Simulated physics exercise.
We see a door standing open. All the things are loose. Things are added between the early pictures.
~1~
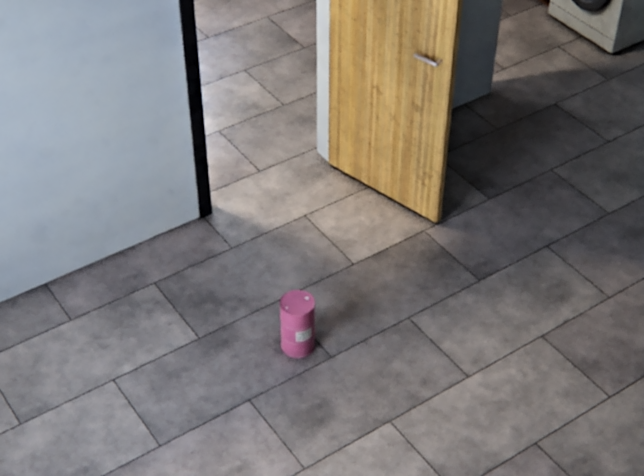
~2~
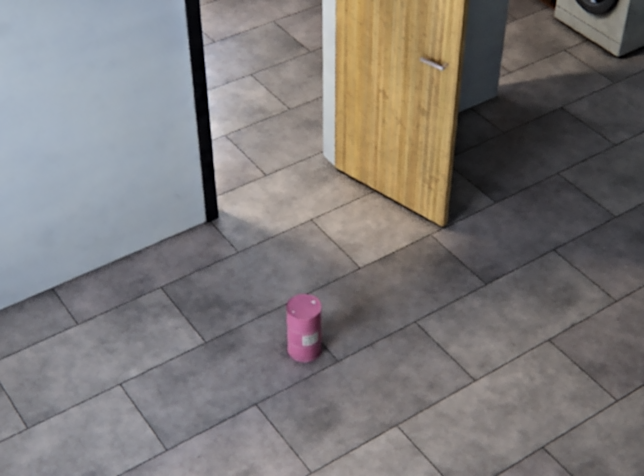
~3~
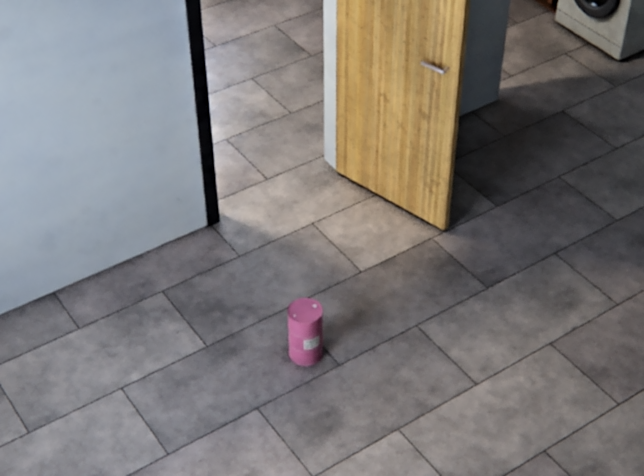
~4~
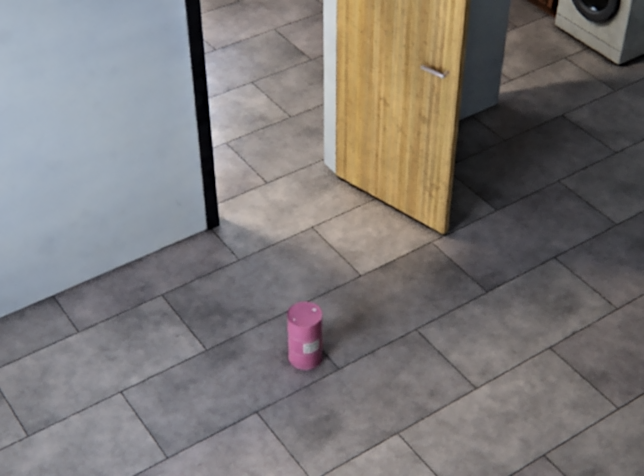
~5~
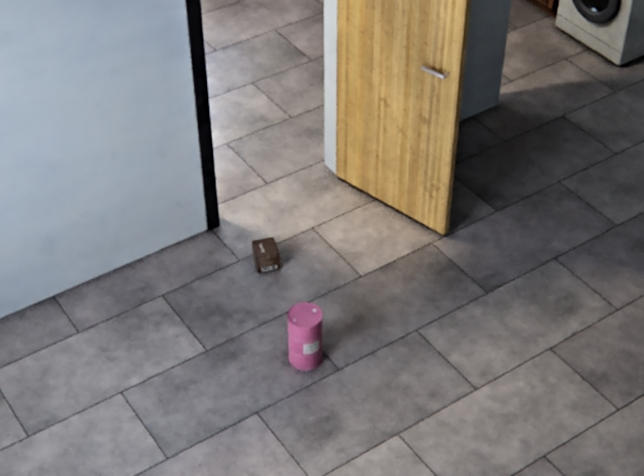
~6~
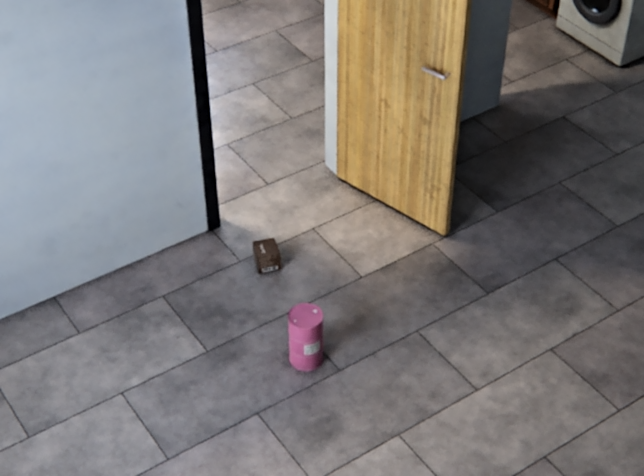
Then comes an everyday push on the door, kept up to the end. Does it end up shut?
Outcome: The door reaches the frame.
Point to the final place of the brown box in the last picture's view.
At about (243, 256).
Then, 0.70 s after the last picture, door at 83°.
Then, 1.20 s after the last picture, door at 49°.
Then, 1.50 s after the last picture, door at 26°; brown box slid a little near (255, 256).
Then, 1.70 s after the last picture, door at 11°; brown box slid about its own width near (243, 256).
At rest, door at 0°; moved from the start, brown box; pink canister in place. Seen from the same camera at the end, brown box near (243, 256).
